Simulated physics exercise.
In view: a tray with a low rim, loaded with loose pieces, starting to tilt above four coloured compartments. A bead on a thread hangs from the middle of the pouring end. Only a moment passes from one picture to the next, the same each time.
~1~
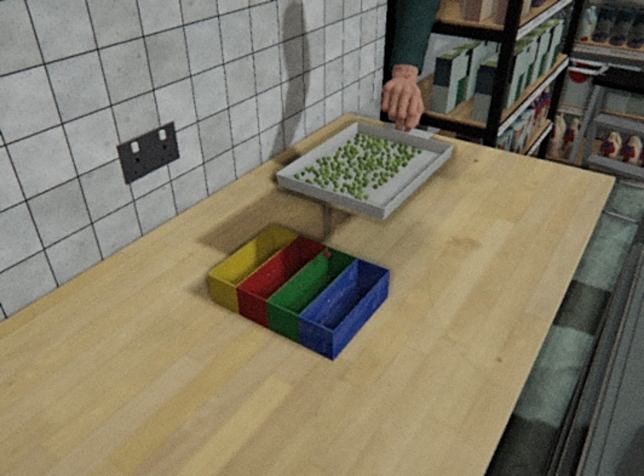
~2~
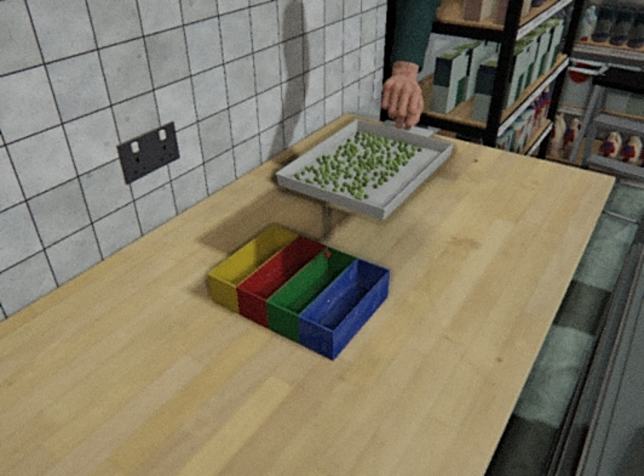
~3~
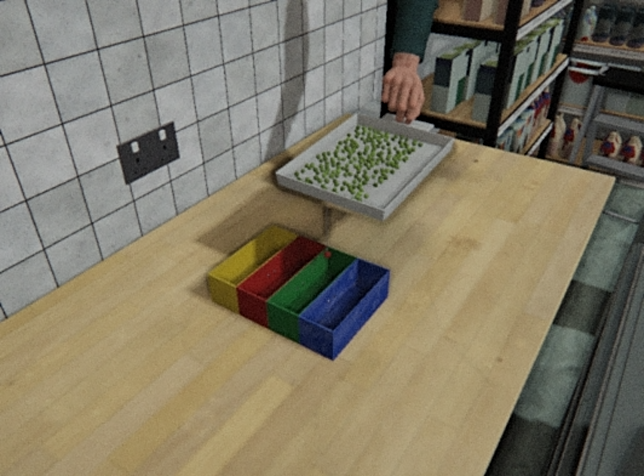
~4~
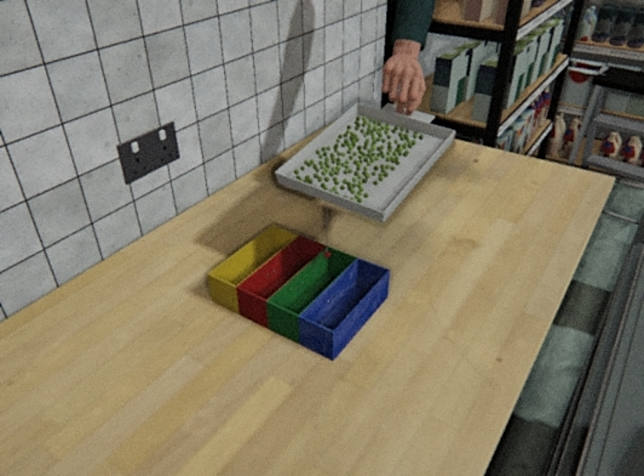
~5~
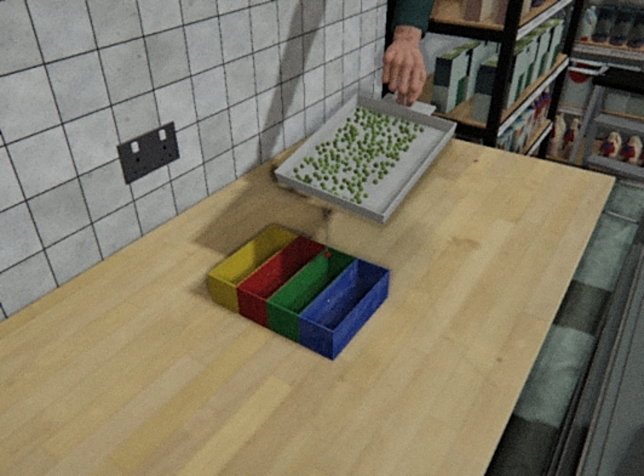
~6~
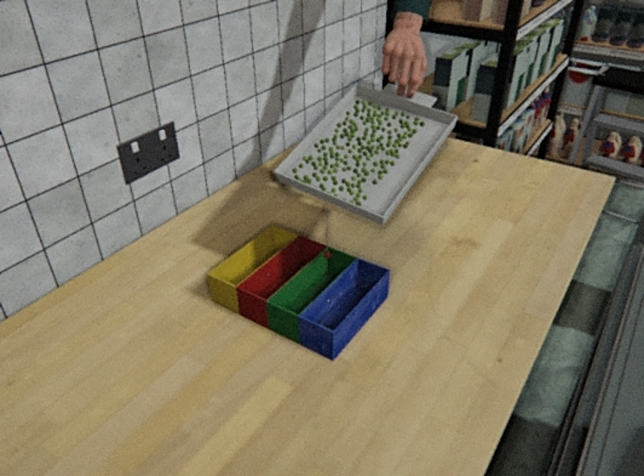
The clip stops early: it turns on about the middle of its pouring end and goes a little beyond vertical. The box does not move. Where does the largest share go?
The blue one ends fullest.
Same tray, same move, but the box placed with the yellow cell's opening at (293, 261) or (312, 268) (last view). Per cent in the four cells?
In turn 100 and 100 in a hundred.
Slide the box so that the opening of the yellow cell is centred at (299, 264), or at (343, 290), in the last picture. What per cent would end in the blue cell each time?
Near 0 % and 0 %.
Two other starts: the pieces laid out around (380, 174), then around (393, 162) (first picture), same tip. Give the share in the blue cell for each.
Roughly 60 per cent, and 70 per cent.
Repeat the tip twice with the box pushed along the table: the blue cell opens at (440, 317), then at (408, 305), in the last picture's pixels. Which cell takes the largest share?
The first try: The cell in red. The second: The green cell.
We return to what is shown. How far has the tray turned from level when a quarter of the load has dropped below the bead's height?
Around 100° of tilt.
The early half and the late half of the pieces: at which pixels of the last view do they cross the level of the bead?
First near (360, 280), later near (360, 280).
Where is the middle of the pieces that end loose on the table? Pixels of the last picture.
At about (392, 340).
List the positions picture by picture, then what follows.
The first frame shows corners of the pouring end at (279, 173) and (384, 207), level; middle of the load at (361, 166), dried peas; bead on its thread at (327, 254); yellow cell at (224, 291); red cell at (253, 305); green cell at (283, 320); blue cell at (316, 336).
The second frame shows corners of the pouring end at (279, 173) and (384, 207), level; middle of the load at (361, 165).
The third frame shows corners of the pouring end at (278, 173) and (383, 209), tipped barely, lowest at the right corner; middle of the load at (361, 162).
The fourth frame shows corners of the pouring end at (278, 172) and (383, 211), tipped a little, lowest at the right corner; middle of the load at (361, 157).
The fifth frame shows corners of the pouring end at (278, 171) and (383, 213), tipped a little, lowest at the right corner; middle of the load at (361, 153).
The sixth frame shows corners of the pouring end at (277, 171) and (383, 215), tipped clearly, lowest at the right corner; middle of the load at (360, 150), about a third on the move; yellow cell at (224, 291); red cell at (253, 305); green cell at (283, 320); blue cell at (316, 336).
Soon, tray tipped steeply; nearly all on the tray; a small part falling or outside the box.
A while on, tray tipped right over; most on the tray; a small part in the blue cell; a small part falling or outside the box.
Towards the end, tray tipped past a quarter turn; about two thirds in the blue cell; a small part in the green cell; a stray few in the red cell; about a quarter falling or outside the box.
Finally, tray tipped past a quarter turn; about two thirds in the blue cell; a small part in the green cell; a stray few in the red cell; none in the yellow cell; about a quarter outside the box.
